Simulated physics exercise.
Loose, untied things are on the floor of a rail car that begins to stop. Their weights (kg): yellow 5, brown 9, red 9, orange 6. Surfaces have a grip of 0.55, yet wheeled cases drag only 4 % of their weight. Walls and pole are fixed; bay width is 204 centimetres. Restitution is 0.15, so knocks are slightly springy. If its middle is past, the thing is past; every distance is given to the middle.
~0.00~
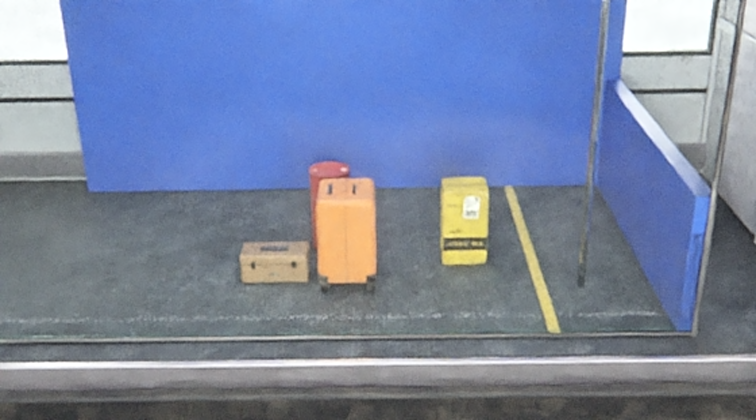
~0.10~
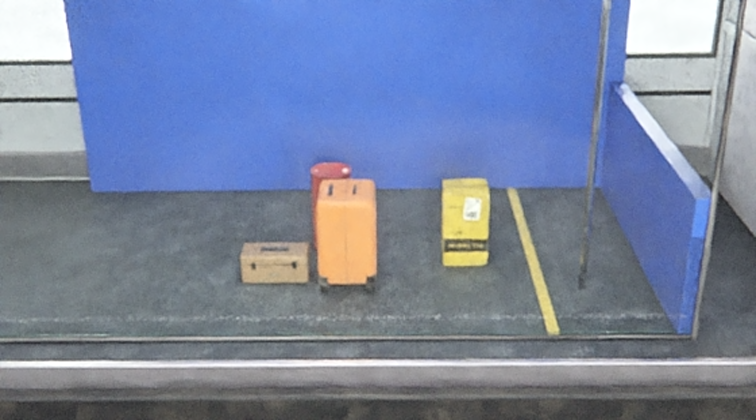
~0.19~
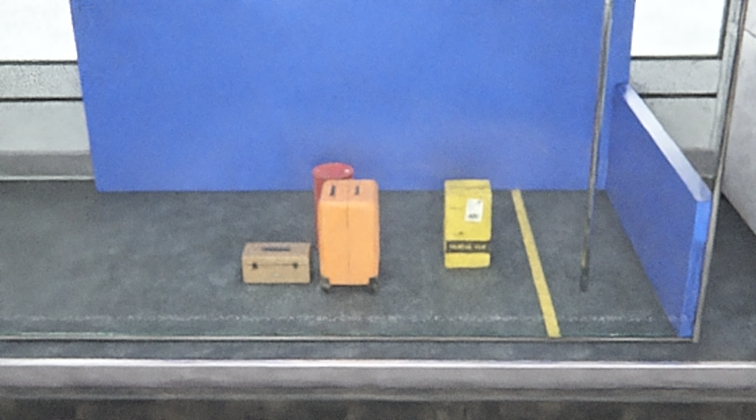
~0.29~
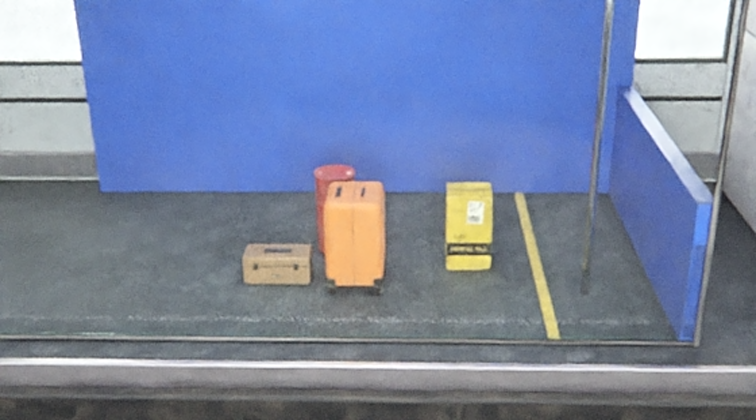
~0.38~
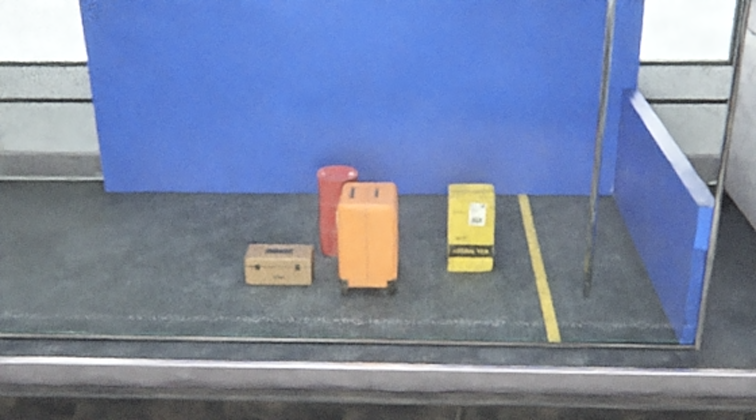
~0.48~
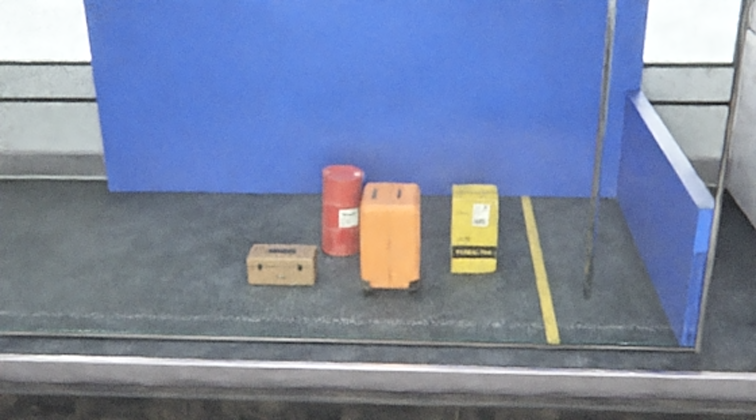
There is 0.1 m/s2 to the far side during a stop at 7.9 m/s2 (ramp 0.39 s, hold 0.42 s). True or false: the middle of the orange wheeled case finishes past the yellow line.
True.
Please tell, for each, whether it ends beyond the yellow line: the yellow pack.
The yellow pack ends up on the far side.
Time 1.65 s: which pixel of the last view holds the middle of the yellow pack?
Near (629, 228).
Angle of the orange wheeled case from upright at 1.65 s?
Around 0° off upright.
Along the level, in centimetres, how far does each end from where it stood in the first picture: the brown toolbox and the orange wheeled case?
Brown toolbox moved 60, orange wheeled case moved 130.
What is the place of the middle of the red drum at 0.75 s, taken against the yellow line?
Some 105 cm short of it.
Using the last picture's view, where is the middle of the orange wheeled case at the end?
In the last picture it ends at roughly (567, 221).
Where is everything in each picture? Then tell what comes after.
Orange wheeled case (347, 234), yellow line (552, 323), in the first picture.
Orange wheeled case (348, 235), in the second picture.
Orange wheeled case (350, 236), in the third picture.
Orange wheeled case (356, 237), in the fourth picture.
Orange wheeled case (369, 238), red drum (339, 211), in the fifth picture.
Orange wheeled case (391, 239), red drum (342, 211), yellow line (552, 334), in the sixth picture.
After 0.75 s the orange wheeled case is 28 cm short of the yellow line, tilted 0°, near (498, 244) in the last picture's view.
After 1.15 s the orange wheeled case is 10 cm past the yellow line, tilted 0°, near (561, 235) in the last picture's view; the red drum 41 cm short of the yellow line, tilted 90°.
After 1.65 s the orange wheeled case is 16 cm past the yellow line, tilted 0°, near (569, 224) in the last picture's view; the red drum 36 cm short of the yellow line, tilted 90°.
Final state at 2.1 s, yellow pack crosses the yellow line; brown toolbox stops short of the yellow line; red drum stops short of the yellow line; orange wheeled case crosses the yellow line.
